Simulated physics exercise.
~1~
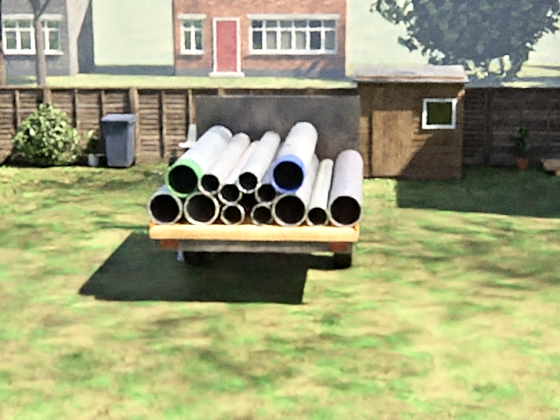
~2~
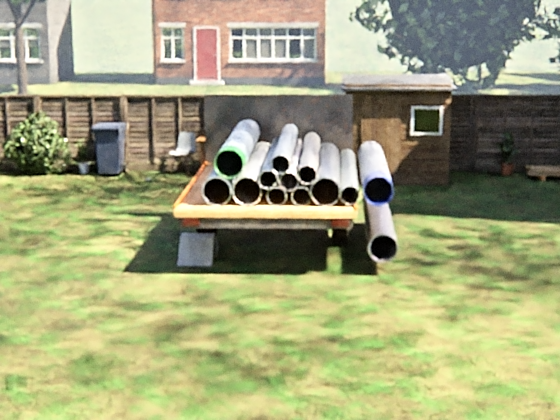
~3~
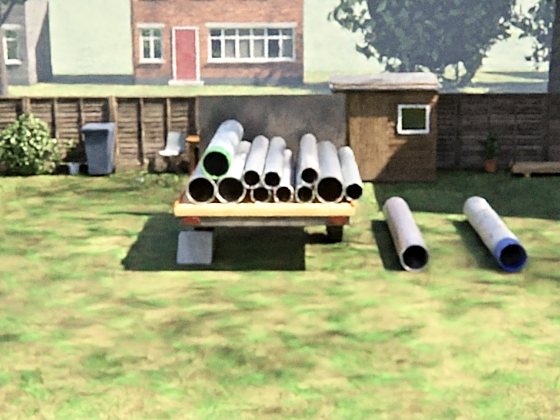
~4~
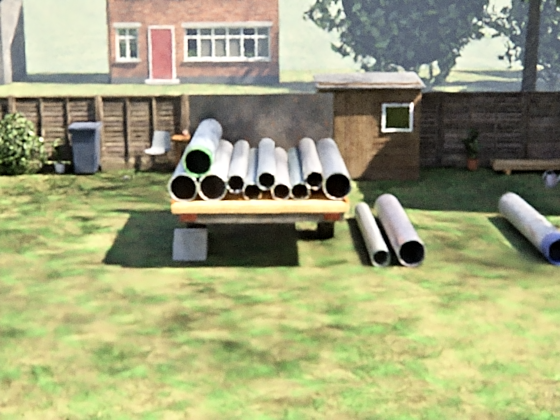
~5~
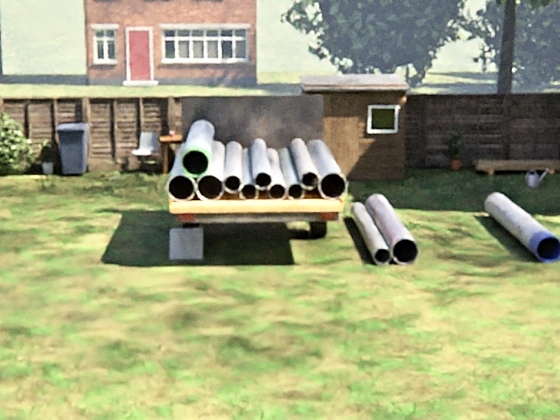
On a sunny lawn by a wooden shed, pipes sat piled on a flat trailer until the stack shifted and three tumbled off the right side, including the blue-ringed one, which rolled farthest, while the green-ringed one stayed on top at the left.
